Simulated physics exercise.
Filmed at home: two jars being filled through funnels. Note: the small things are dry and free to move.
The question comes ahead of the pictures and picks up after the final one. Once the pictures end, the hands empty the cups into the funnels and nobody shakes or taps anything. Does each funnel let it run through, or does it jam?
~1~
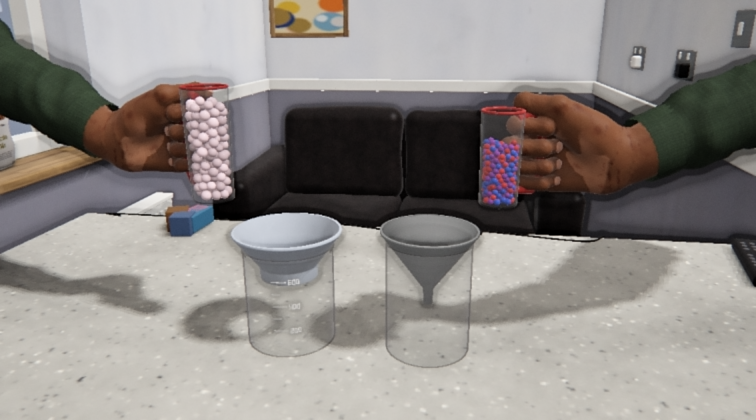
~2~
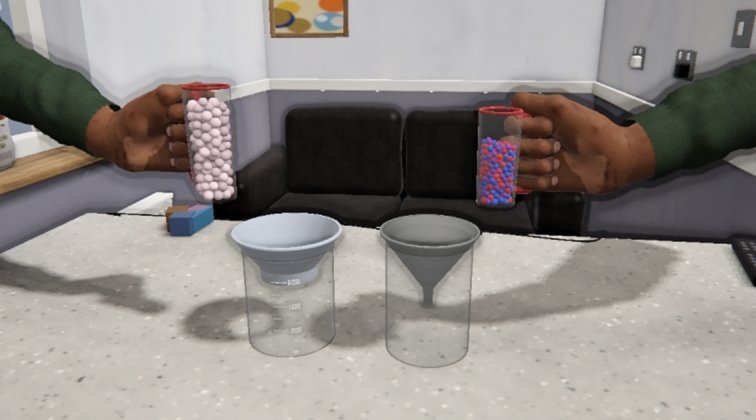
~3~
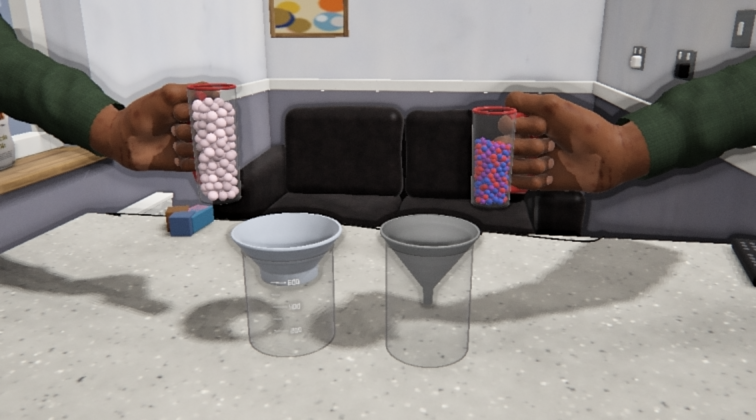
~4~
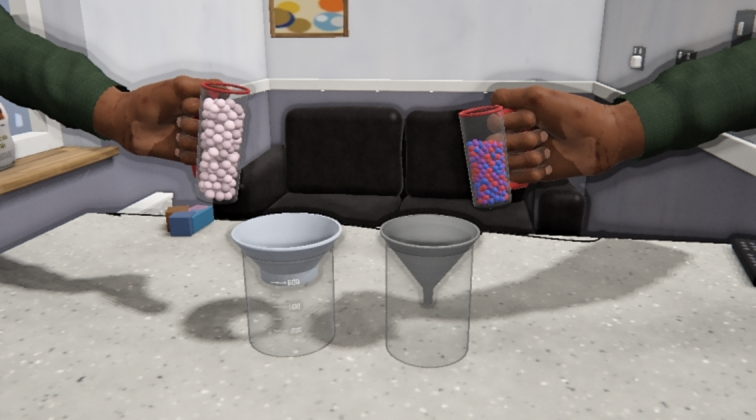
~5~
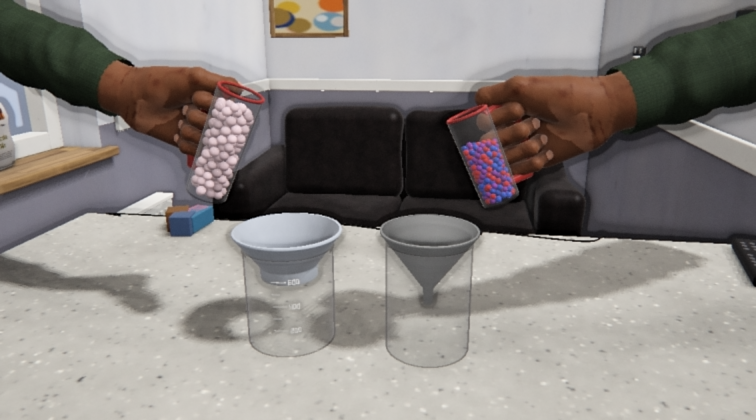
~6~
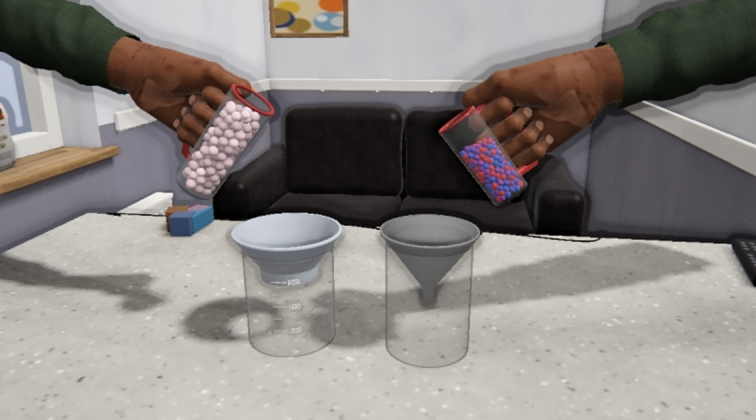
Left funnel: I expect it will drain completely; right funnel: I expect it will get stuck.
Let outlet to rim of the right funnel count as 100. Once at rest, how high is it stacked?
Roughly 75 percent.
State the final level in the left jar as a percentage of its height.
20 %, roughly.
Then, 0.25 s on from there, left, the whole lot still in the cup; right, the whole lot still in the cup.
Then, 0.56 s on from there, left, the whole lot still in the cup; right, the whole lot still in the cup.
Then, 0.90 s on from there, left, the bulk still in the cup, near a quarter in or over the funnel, a little down in the jar; right, the bulk still in the cup, near a quarter in or over the funnel.
In the end, left, the whole lot down in the jar; right, the whole lot stuck in the funnel, none at all down in the jar.
